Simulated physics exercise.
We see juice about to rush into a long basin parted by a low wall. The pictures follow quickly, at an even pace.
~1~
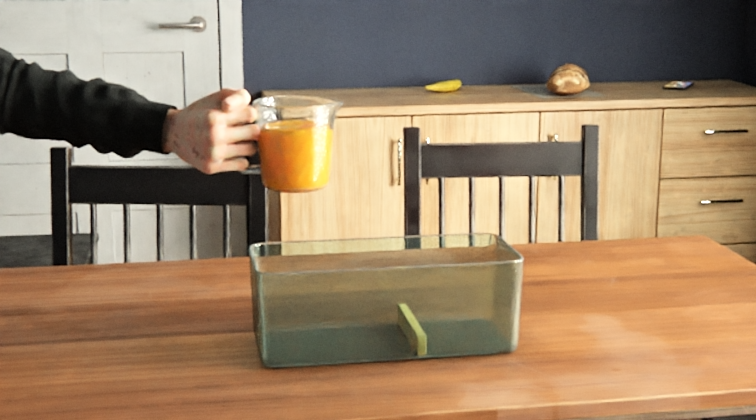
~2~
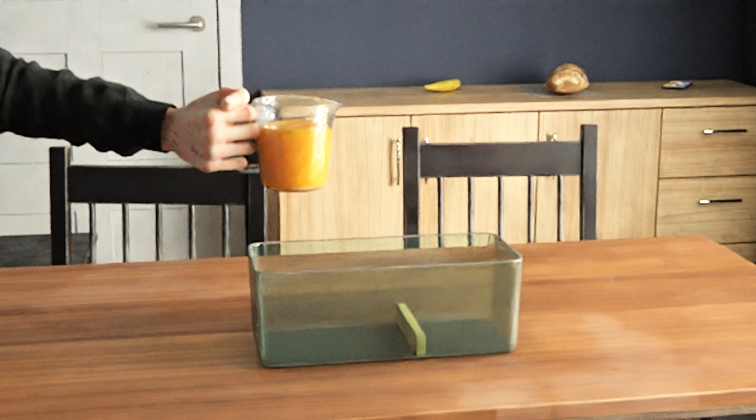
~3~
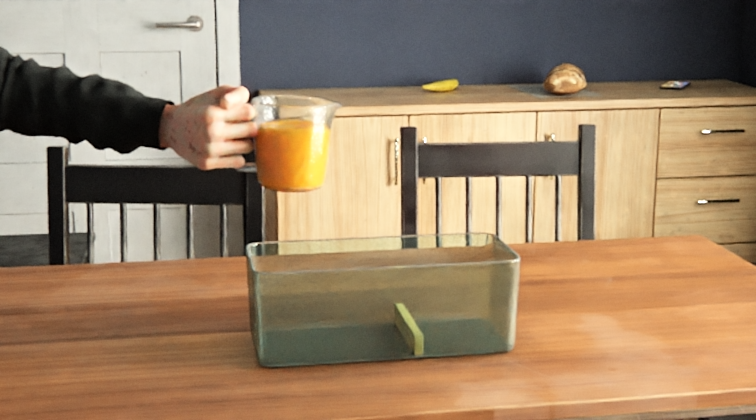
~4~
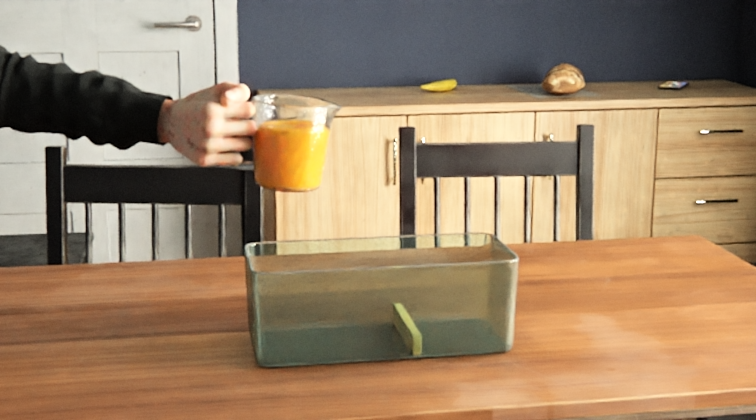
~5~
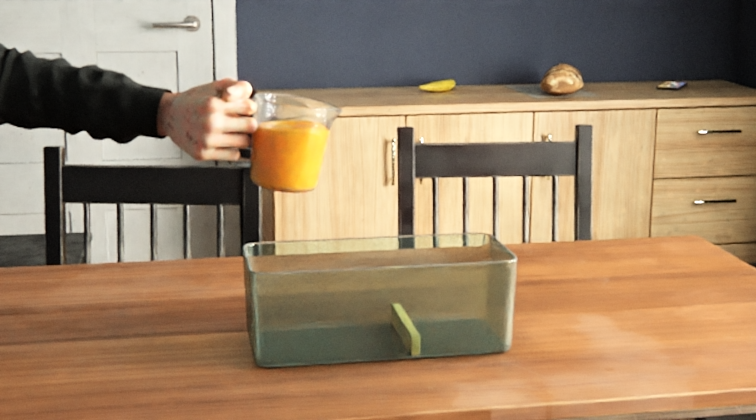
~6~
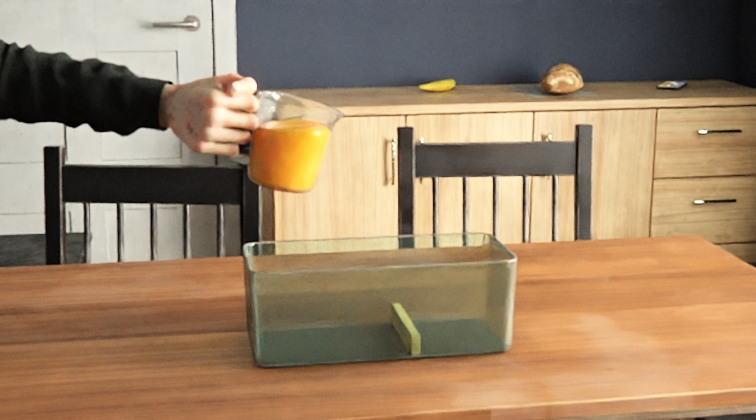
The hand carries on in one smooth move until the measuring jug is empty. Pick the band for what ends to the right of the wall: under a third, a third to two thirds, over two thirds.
In the end less than a third is right of the wall.
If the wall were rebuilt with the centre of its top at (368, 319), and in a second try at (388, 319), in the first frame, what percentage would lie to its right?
The first gives 90 %, the second 85 %.
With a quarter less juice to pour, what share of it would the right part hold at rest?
About 10 per cent.
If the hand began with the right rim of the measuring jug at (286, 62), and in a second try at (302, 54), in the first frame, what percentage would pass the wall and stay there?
First some 15, then 15 per cent.
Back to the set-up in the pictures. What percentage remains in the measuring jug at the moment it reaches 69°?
Near 85 %.
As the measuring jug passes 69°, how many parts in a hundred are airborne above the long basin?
It comes to 15 per cent or so.
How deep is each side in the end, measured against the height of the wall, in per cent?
Near 50 on the left, 20 on the right.
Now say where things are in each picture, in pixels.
Tilt 0°; pouring edge (343, 102); surface from (258, 127) to (330, 125); the long basin's rim runs from (253, 260) to (510, 248); the wall's top is at (411, 320), in the first picture.
Tilt 1°; pouring edge (342, 102); surface from (258, 126) to (329, 124), in the second picture.
Tilt 2°; pouring edge (341, 103); surface from (256, 126) to (328, 125), in the third picture.
Tilt 5°; pouring edge (341, 106); surface from (255, 126) to (327, 124), in the fourth picture.
Tilt 9°; pouring edge (342, 109); surface from (255, 126) to (327, 125), in the fifth picture.
Tilt 13°; pouring edge (344, 113); surface from (255, 127) to (329, 125), in the sixth picture.
A moment on, the measuring jug is tipped part way and 86 per cent is still to pour, 1 is left of the wall and 0 right of it.
Next, the measuring jug is tipped on its side and 29 per cent is still to pour, 35 is left of the wall and 11 right of it.
Then the measuring jug is tipped right over and 3 per cent is still to pour, 73 is left of the wall and 19 right of it.
Later the measuring jug is tipped right over and 0 per cent is still to pour, 78 is left of the wall and 21 right of it.
Finally, 78 per cent lies left of the wall, 22 right of it and 1 outside.
